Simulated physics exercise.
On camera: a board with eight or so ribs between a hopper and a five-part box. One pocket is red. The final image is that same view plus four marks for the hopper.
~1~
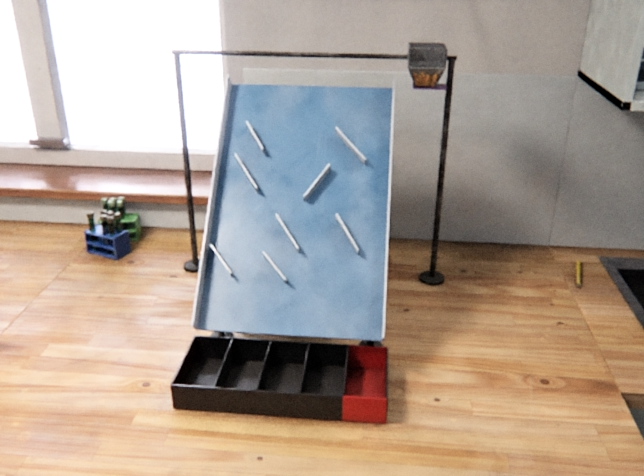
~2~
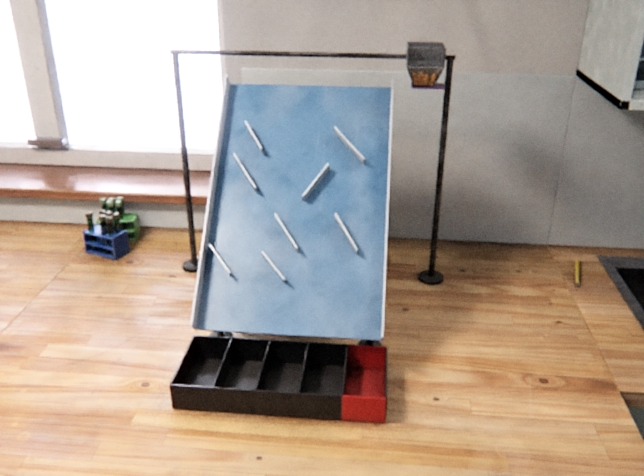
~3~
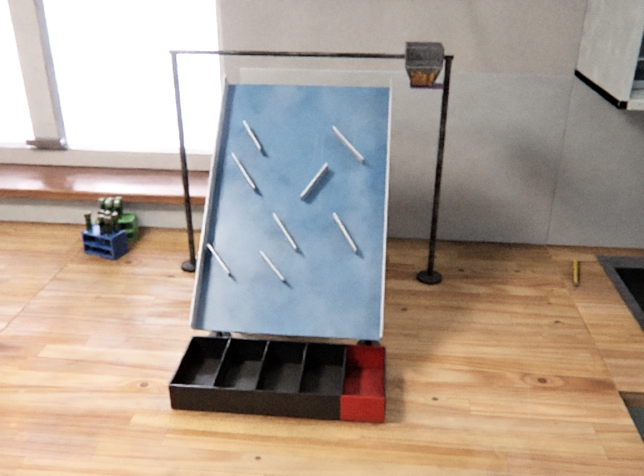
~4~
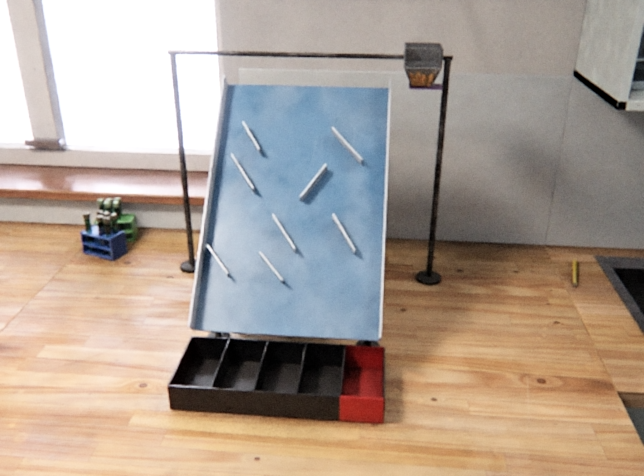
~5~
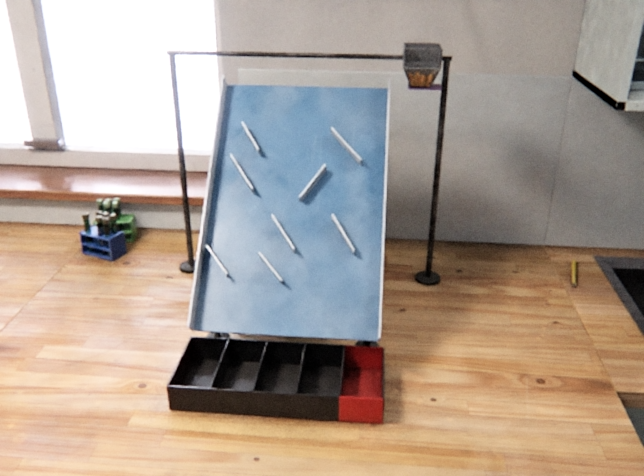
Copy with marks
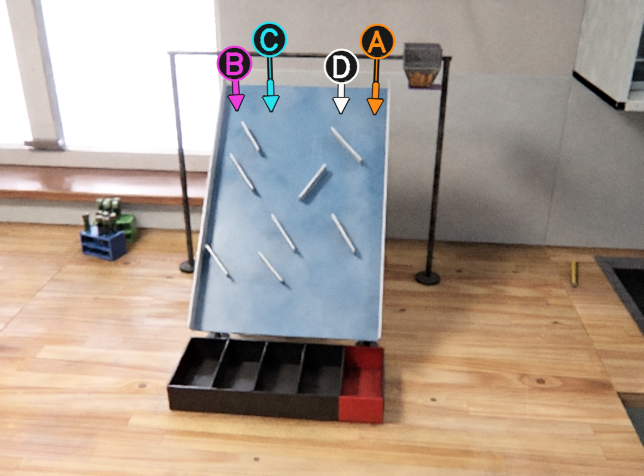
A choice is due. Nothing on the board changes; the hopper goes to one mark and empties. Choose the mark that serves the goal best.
The best mark is A.
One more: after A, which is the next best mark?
That would be D.
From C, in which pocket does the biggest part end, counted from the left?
The fourth from the left.
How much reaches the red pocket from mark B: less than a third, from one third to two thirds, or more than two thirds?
It is less than a third.
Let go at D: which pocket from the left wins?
The fifth.
On the marked copy, mark A meets the board at (374, 108); mark B meets the board at (236, 104); mark C meets the board at (271, 105); mark D meets the board at (340, 107).
If A is chosen, the larger part in the red pocket, about a tenth outside the box.
If B is chosen, just a few in the red pocket, almost all in other pockets, about a tenth held on the board.
If C is chosen, about a tenth in the red pocket, the larger part in other pockets, just a few outside the box.
If D is chosen, roughly two thirds in the red pocket, roughly a quarter in other pockets, about a tenth outside the box.
